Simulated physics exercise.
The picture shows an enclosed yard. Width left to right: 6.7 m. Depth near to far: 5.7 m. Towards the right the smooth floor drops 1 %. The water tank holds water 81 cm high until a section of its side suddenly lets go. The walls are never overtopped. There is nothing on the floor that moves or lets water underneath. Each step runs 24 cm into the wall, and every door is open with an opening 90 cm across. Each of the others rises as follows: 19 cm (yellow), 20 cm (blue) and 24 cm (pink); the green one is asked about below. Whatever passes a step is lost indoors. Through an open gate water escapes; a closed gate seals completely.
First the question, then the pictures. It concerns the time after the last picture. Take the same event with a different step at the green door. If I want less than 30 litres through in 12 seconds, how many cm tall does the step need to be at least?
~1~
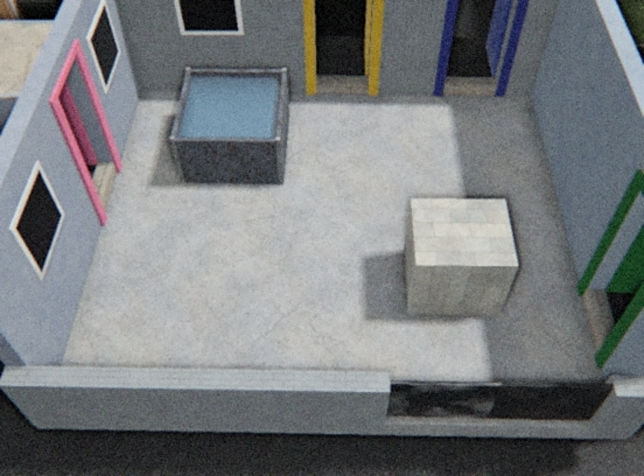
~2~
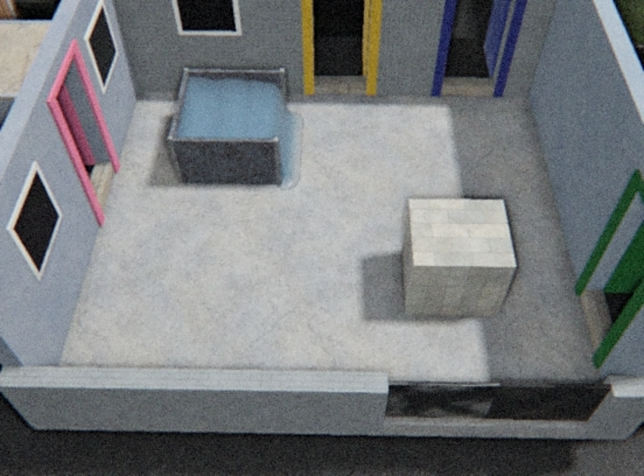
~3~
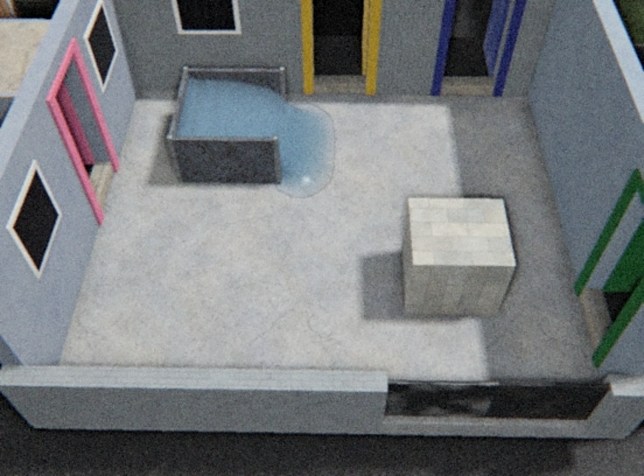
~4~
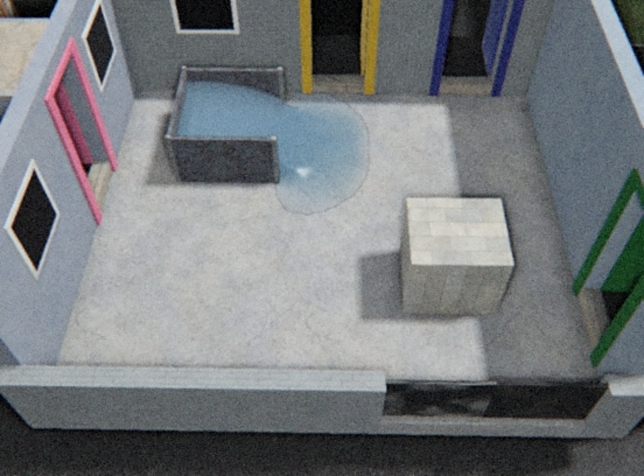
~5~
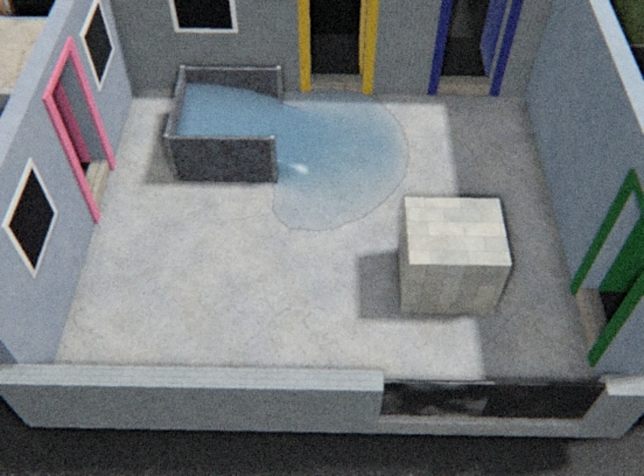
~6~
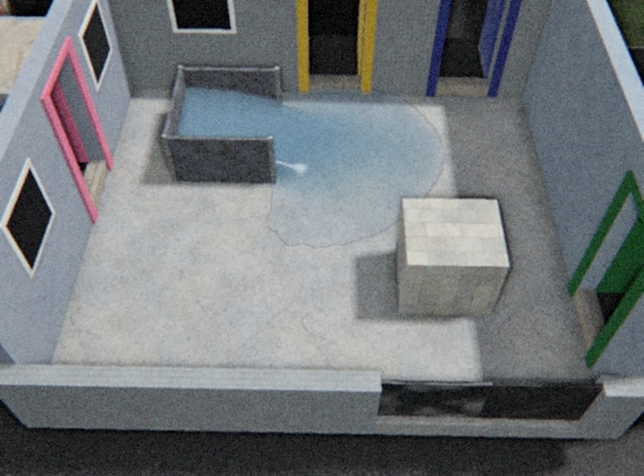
You would need about 8.5 cm.
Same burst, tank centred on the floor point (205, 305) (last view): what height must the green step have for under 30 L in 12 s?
In this case, 18 cm or so.
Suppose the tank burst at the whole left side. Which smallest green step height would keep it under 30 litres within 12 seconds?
Near 9.5 cm.
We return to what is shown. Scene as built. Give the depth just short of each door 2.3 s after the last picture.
Lab note, depth in cm: Yellow 8; blue 20; pink 0; green 9.
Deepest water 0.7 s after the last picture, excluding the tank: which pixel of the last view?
(522, 101).
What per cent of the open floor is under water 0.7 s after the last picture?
Close to 40 per cent is wet.
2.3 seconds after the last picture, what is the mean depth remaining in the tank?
Mean depth: Approx. 10 cm.
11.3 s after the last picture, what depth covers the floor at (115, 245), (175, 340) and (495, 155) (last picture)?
First 4, then 6, then 6 cm.
Then, 0.7 s after the last picture water covers 40 % of the floor, deepest (42 cm) near (522, 101); it has not reached the green door.
Then, 2.3 s after the last picture water covers 50 % of the floor, deepest (26 cm) near (513, 108); 9 cm at the green door, 0 litres in over its 19 cm step.
Then, 11.3 s after the last picture water covers 100 % of the floor, deepest (8 cm) near (131, 99); 7 cm at the green door, 0 litres in over its 19 cm step.
At the green door as built, the water peaked near 14 cm, 5.5 s after the last picture.
Run again over the same 12 s with other heights there, 47 litres in over 7.5 cm, 18 litres over 10 cm. The limit of 30 litres is kept from about 8.5 cm up.
